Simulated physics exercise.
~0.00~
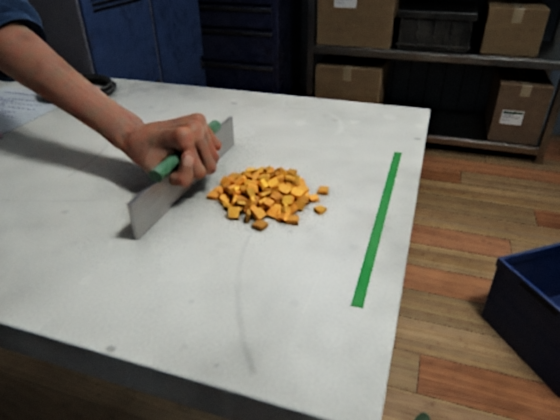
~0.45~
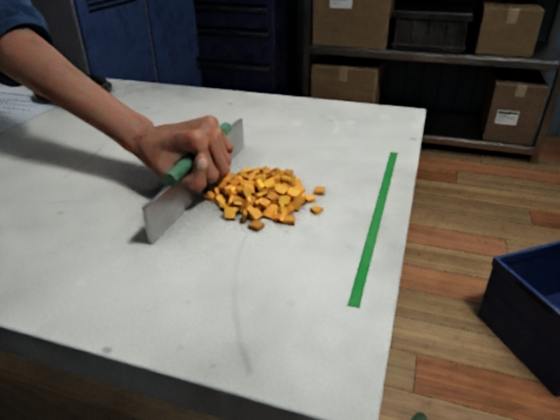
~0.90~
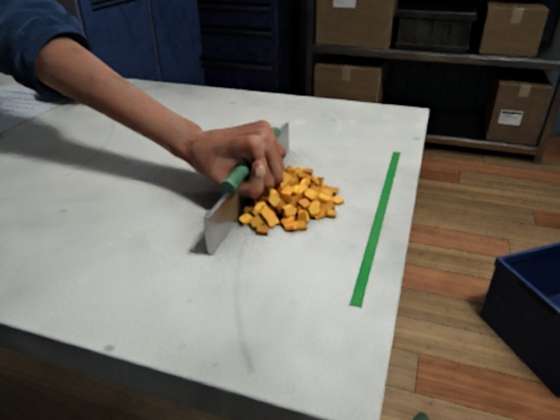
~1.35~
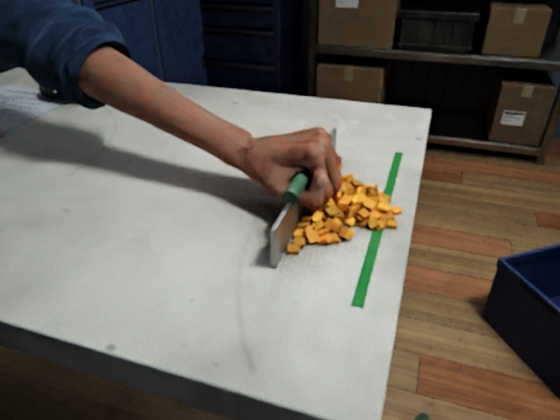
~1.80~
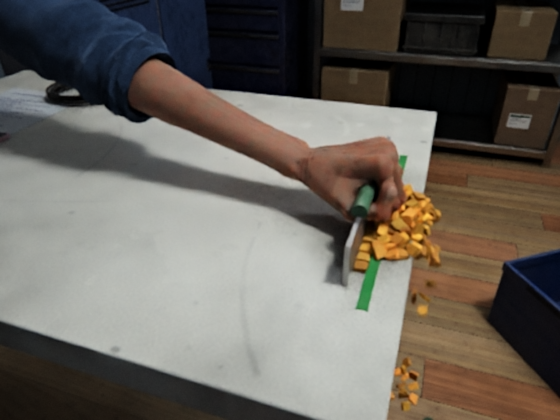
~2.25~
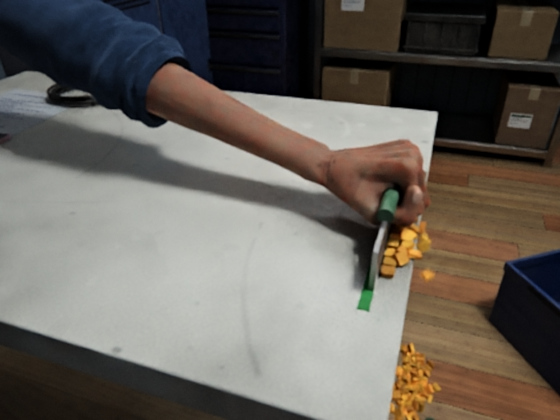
A hand with a scraper pushing a heap of orange pieces right across a white table, most spilling over the edge past green tape.
